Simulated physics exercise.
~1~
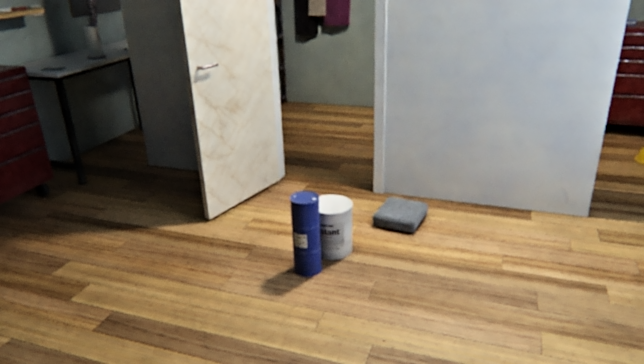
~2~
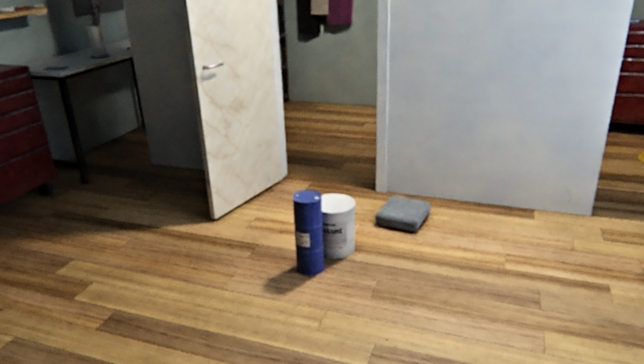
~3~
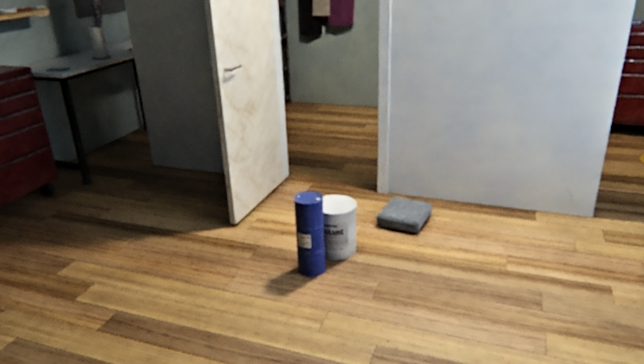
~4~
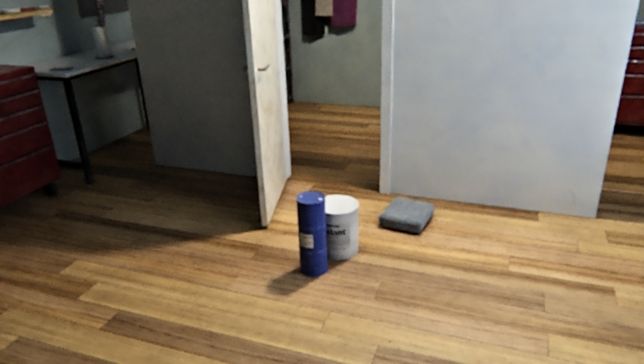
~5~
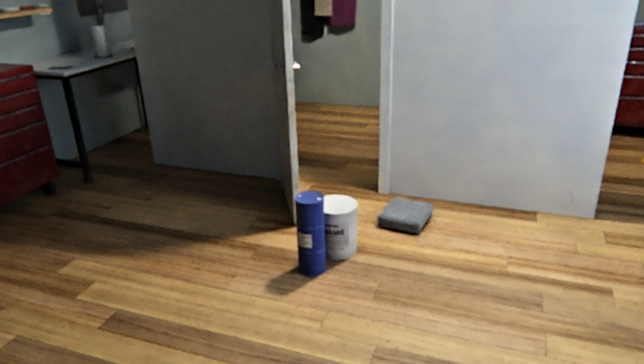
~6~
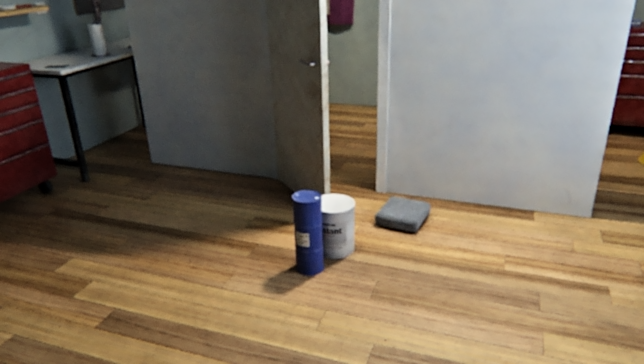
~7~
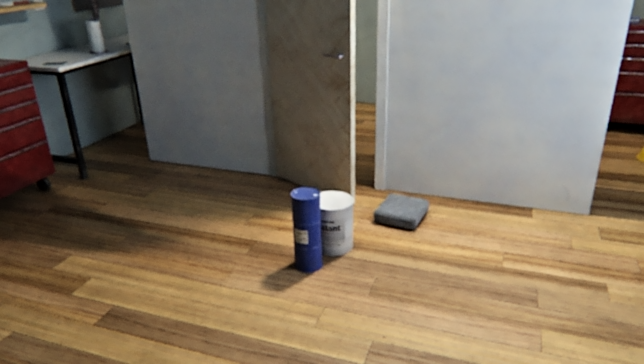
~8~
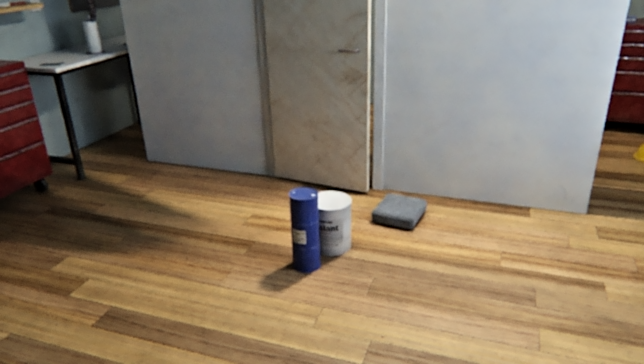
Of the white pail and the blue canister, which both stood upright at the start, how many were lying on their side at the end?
None of them were; the white pail and the blue canister were both still standing upright once the door had closed.
